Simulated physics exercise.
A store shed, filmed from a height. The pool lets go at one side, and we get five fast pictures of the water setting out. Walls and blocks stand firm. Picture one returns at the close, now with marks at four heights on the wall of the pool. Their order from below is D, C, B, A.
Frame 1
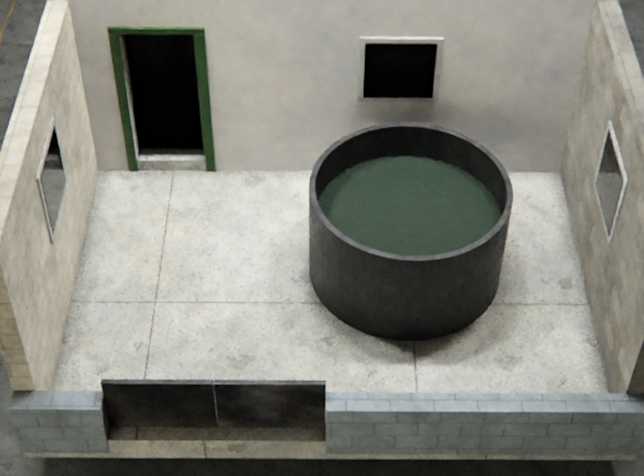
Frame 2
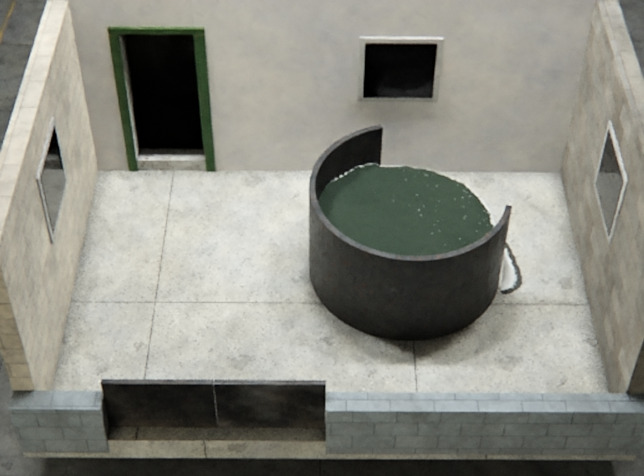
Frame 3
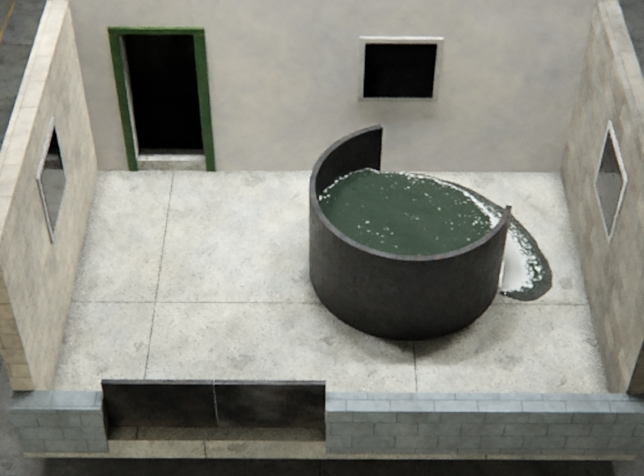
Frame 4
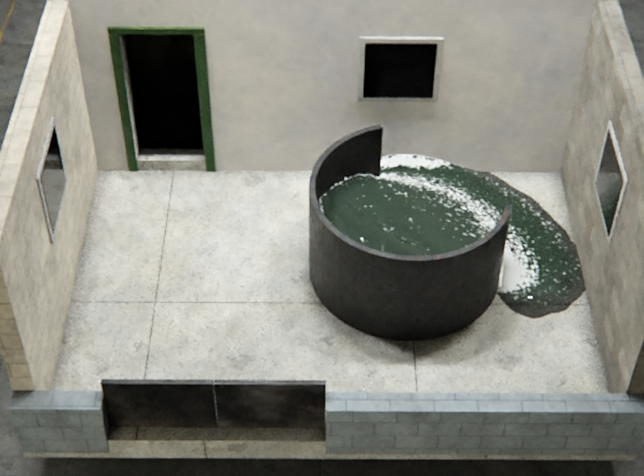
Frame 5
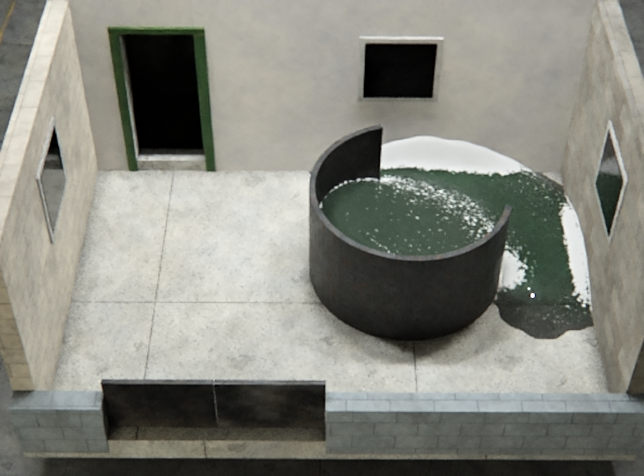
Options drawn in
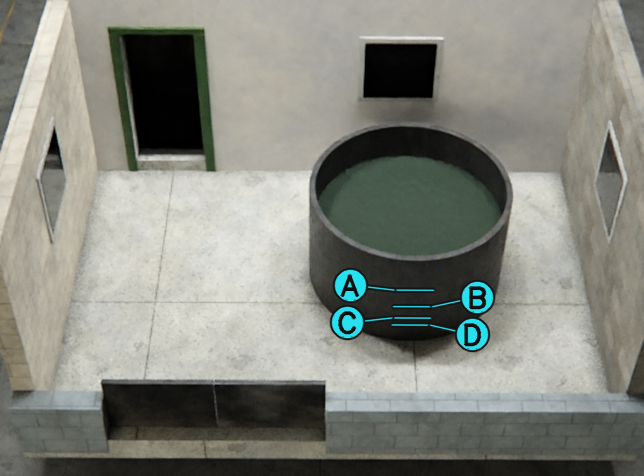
Dark green water poured out of a round, dark pool after the back right part of its wall vanished, spreading with white foam across the pale floor to the back and right walls.
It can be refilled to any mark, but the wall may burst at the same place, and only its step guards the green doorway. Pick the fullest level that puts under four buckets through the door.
Level A just does it.
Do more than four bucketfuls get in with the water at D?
No, that is safe.
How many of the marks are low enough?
All four.
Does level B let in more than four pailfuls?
No, that is safe.
On the marked copy, A at (414, 290); B at (412, 306); C at (411, 318); D at (410, 325); from the bottom up D, C, B, A.
With A, a splash gets over, under a bucket.
With B, nothing gets over.
With C, nothing gets over.
With D, nothing gets over.
